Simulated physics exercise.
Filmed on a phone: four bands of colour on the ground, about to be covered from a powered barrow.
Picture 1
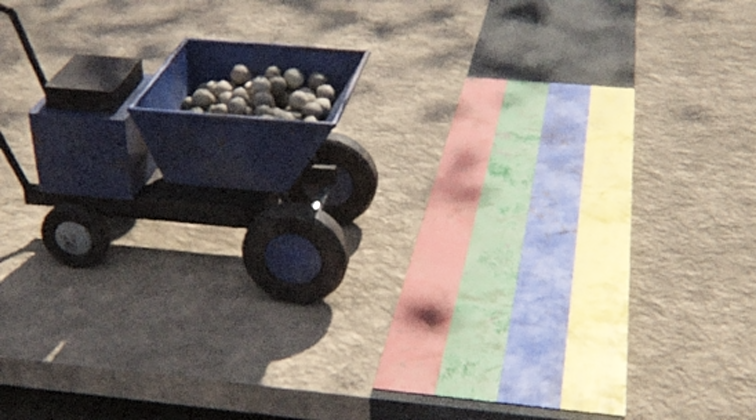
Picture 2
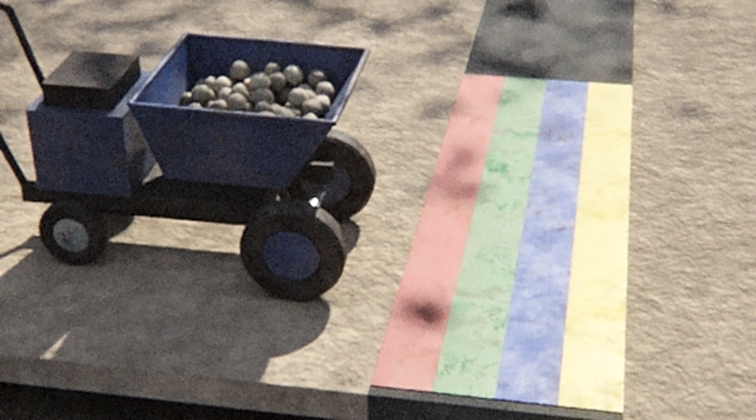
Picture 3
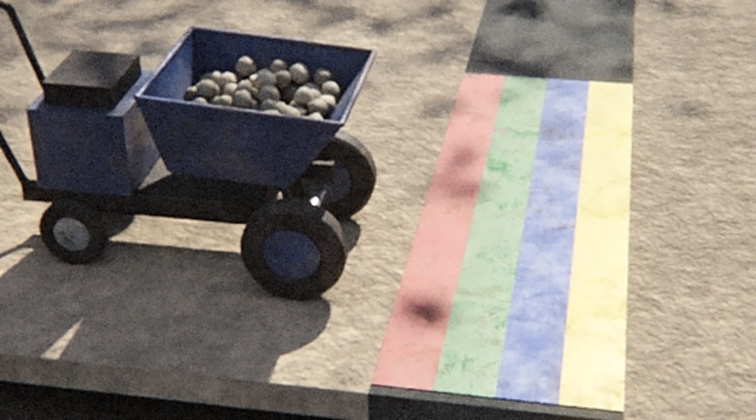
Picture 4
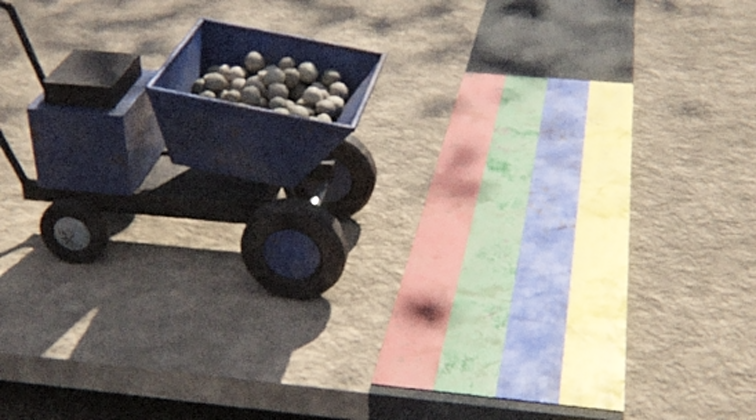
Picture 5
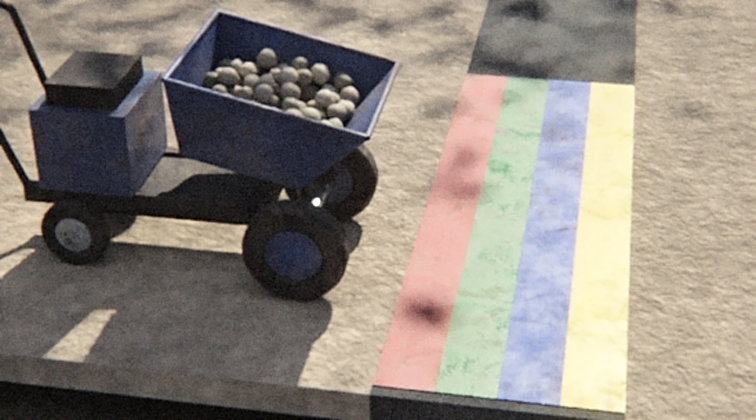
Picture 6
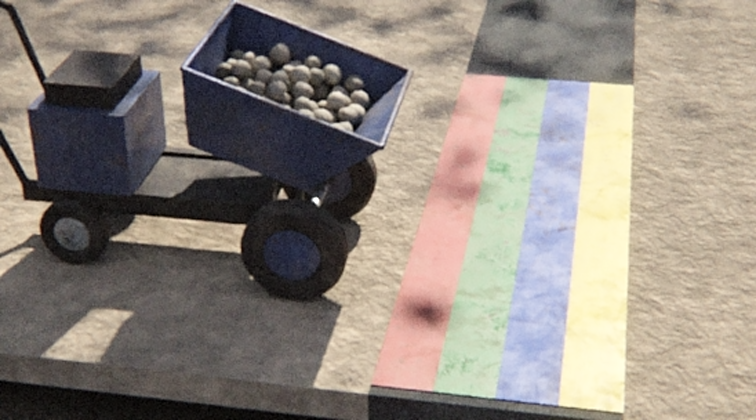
A blue powered barrow loaded with round pebbles stood left of red, green, blue and yellow strips on the ground, and its skip slowly tilted toward the right while the wheels stayed put.
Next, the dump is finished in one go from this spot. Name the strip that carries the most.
Most lies over the green band.
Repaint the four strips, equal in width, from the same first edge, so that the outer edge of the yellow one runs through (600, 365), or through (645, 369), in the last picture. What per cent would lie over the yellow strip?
First some 10, then 0 per cent.
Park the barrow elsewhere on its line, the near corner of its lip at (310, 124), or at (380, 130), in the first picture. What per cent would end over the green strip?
In turn 40 and 20 in a hundred.
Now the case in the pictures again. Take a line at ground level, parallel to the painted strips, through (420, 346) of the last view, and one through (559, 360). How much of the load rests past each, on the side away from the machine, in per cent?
About 80 and 0 per cent.
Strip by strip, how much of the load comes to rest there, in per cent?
Red strip: 5 %, green strip: 50 %, blue strip: 30 %, yellow strip: 5 %.
Soon, skip tipped steeply; all in the skip.
A while on, skip tipped right over; nearly all in the skip; a small part over the green strip; a stray few falling.
Towards the end, skip tipped right over; about a third in the skip; a stray few over the red strip; about half over the green strip; about a quarter over the blue strip; a stray few over the yellow strip; a stray few off the paint.
Finally, skip tipped right over; a small part in the skip; a small part over the red strip; about half over the green strip; about a quarter over the blue strip; a stray few over the yellow strip; a stray few off the paint.
